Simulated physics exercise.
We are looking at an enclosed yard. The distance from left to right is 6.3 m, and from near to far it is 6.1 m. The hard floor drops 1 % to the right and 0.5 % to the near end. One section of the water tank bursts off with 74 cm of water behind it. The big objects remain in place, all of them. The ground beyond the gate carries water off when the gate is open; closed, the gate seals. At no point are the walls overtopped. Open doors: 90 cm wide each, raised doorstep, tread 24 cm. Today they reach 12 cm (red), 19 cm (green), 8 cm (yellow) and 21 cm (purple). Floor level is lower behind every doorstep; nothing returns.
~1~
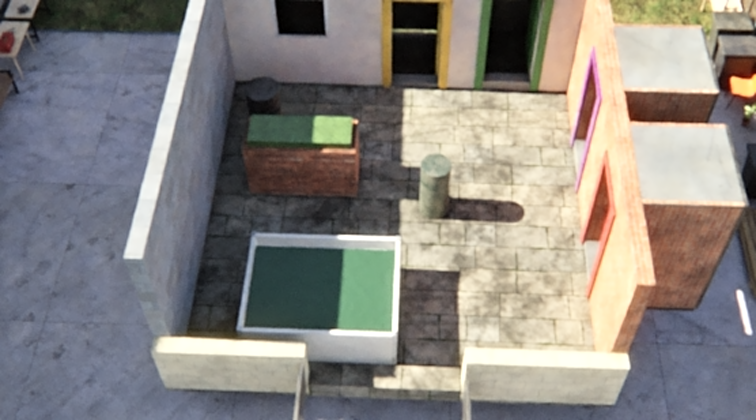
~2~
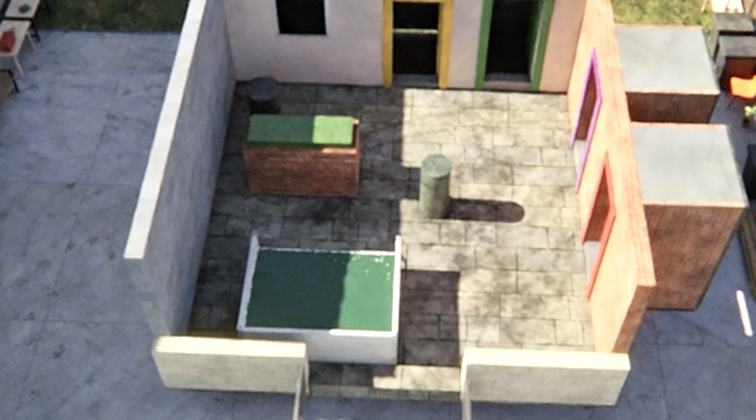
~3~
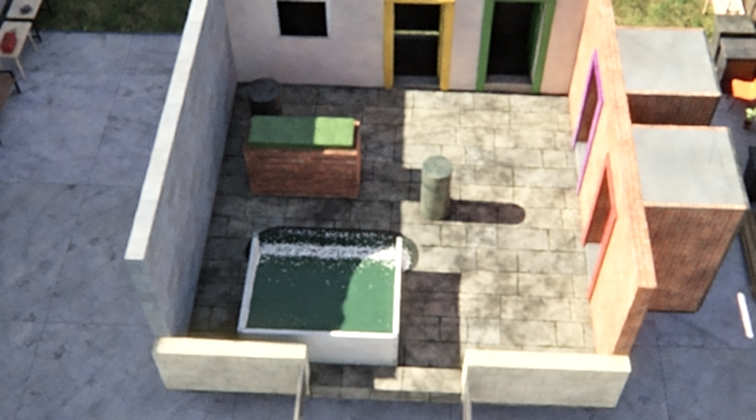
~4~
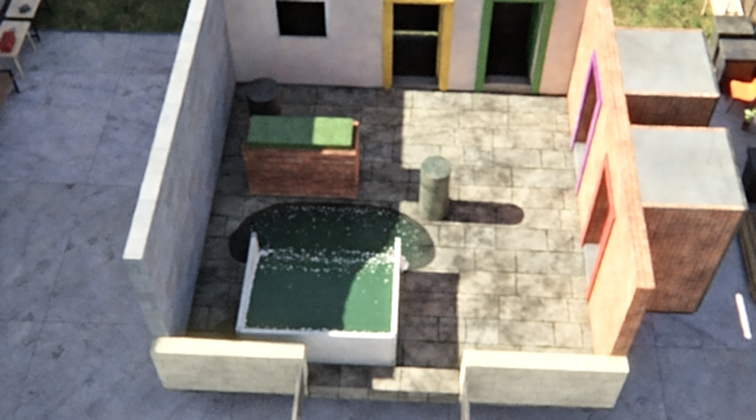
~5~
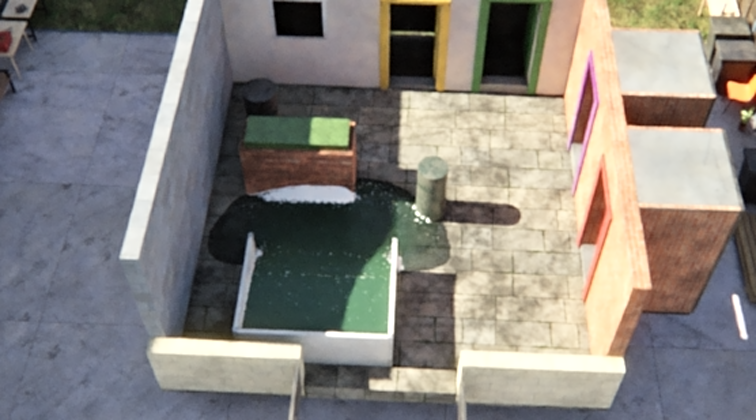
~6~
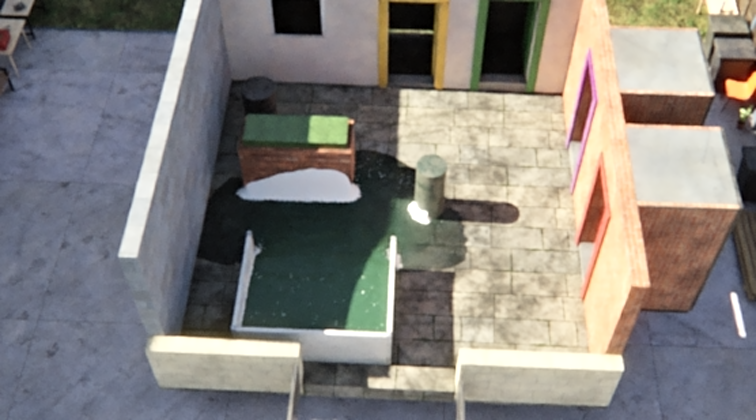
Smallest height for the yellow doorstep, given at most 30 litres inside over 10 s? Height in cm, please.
About 18 cm.
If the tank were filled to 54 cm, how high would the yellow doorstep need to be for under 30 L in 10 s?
Then roughly 11.5 cm.
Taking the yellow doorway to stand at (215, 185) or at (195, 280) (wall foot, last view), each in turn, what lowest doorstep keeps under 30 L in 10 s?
25 and 7.0 cm.
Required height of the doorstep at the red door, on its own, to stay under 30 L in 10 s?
At the red door it takes roughly 7.0 centimetres.
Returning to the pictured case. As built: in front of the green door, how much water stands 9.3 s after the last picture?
You'd measure close to 6.5 cm there.
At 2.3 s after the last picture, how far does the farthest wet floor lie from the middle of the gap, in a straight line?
Distance from gap: Approx. 5.8 m.
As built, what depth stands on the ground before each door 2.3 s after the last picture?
Centimetres: Red = 4, green = 16, yellow = 19, purple = 10.
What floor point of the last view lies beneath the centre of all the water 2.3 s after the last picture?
About (344, 215).
Then, 0.7 s after the last picture water covers 35 % of the floor, deepest (48 cm) near (324, 201); 12 cm at the yellow door, 2 litres in over its 8 cm doorstep.
Then, 2.3 s after the last picture water covers 75 % of the floor, deepest (33 cm) near (555, 98); 19 cm at the yellow door, 125 litres in over its 8 cm doorstep.
Then, 9.3 s after the last picture water covers 95 % of the floor, deepest (16 cm) near (578, 341); 4 cm at the yellow door, 170 litres in over its 8 cm doorstep.
At the yellow door as built, the water peaked near 20 cm, 2.1 s after the last picture.
With a doorstep of 15.5 cm, 53 litres would have come in within the 10 s; with 21 cm, 13 litres. So under 30 litres takes about 18 cm.
